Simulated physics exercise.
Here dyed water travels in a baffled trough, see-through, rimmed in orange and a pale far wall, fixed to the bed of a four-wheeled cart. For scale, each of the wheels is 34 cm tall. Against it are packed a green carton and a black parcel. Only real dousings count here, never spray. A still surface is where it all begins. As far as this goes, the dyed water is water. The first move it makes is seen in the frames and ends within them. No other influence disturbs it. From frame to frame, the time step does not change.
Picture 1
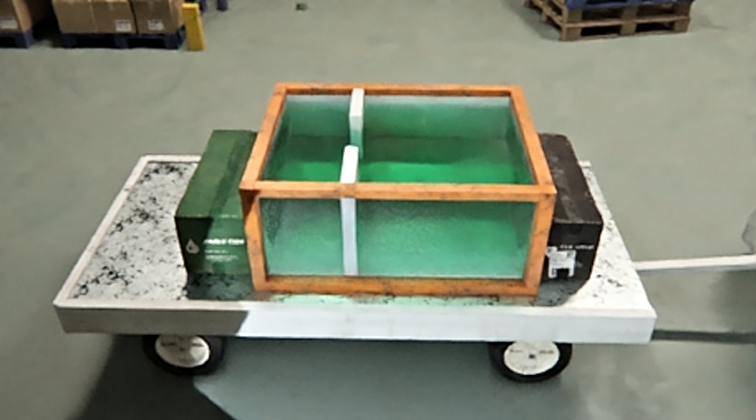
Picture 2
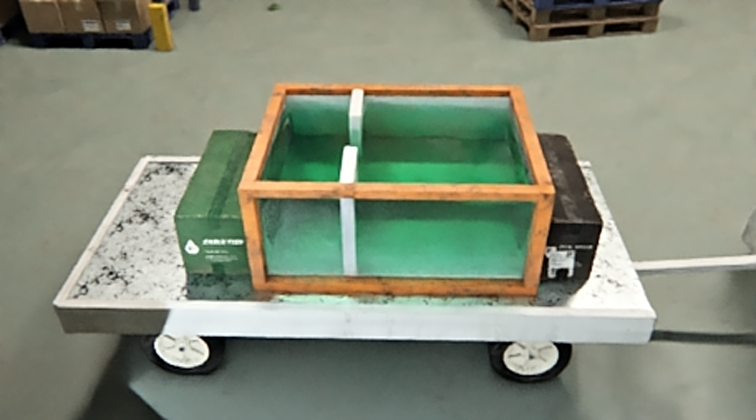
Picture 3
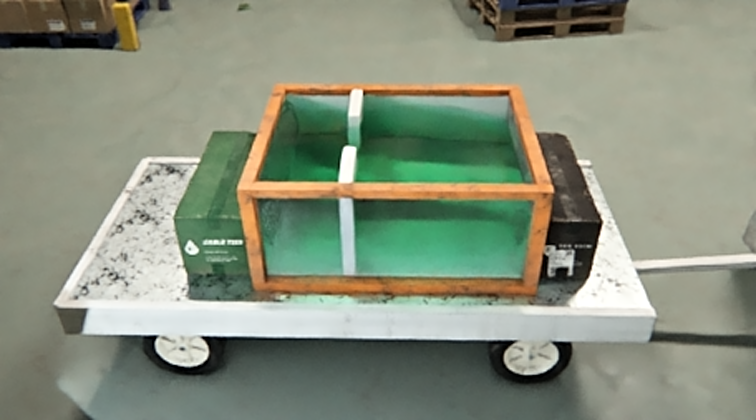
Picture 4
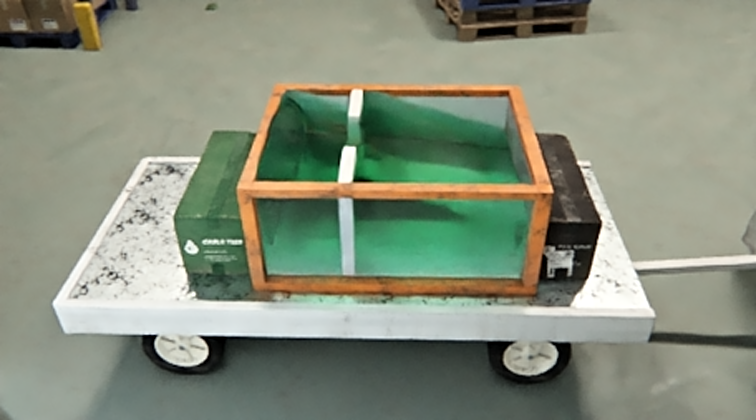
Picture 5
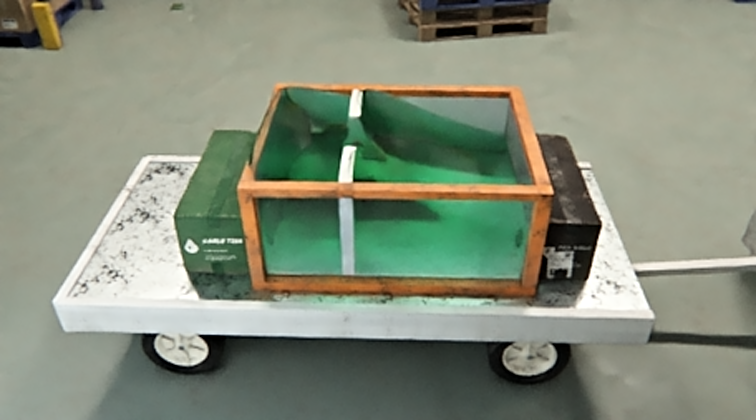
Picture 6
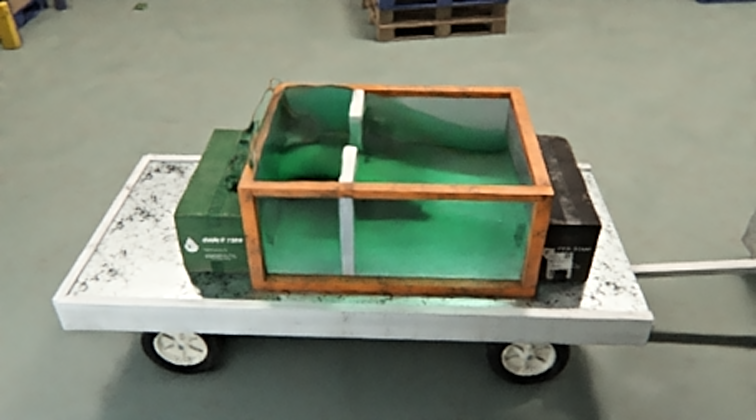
In a warehouse, a white cart carries an orange-framed clear tank of green liquid between a green box and a black box; the liquid, flat at first, slopes upward toward the left, climbing around the white divider.
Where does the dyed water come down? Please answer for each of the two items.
Result: Green carton gets hit; black parcel goes untouched.
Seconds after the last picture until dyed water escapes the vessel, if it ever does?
Roughly 0.2 seconds.
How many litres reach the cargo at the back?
I'd guess close to 3 litres land there.
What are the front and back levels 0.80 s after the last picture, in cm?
Close to 34 cm in front, close to 32 cm behind.
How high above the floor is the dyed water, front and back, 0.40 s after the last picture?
Level, front = 44 cm; level, back = 40 cm.
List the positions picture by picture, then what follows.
Level at the front (494, 110); level at the back (301, 108); still flat; board top at (347, 183) and (355, 116); the front is on the right, levels are read along the far wall; the green carton stands at the back; the black parcel stands at the front; a wheel hub at (180, 355), in the first frame.
Level at the front (494, 110); level at the back (301, 108); still flat, in the second frame.
Level at the front (492, 121); level at the back (300, 105); rising 5° towards the back, in the third frame.
Level at the front (491, 129); level at the back (299, 96); rising 10° towards the back, in the fourth frame.
Level at the front (491, 136); level at the back (300, 90); rising 14° towards the back, in the fifth frame.
Level at the front (491, 135); level at the back (300, 92); rising 13° towards the back; a wheel hub at (179, 353), in the sixth frame.
Then, 0.40 s after the last picture, front 44 cm, middle 29 cm, back 40 cm above the floor; the loss stands at 1 per cent, over the back.
Then, 0.80 s after the last picture, front 35 cm, middle 41 cm, back 32 cm above the floor; the loss stands at 2 per cent, over the back.
Then, 1.30 s after the last picture, front 37 cm, middle 36 cm, back 38 cm above the floor; the loss stands at 2 per cent, over the back.
Then, 2.99 s after the last picture, the loss stands at 2 per cent, over the back; the green carton has caught 3 litres and the black parcel nothing.
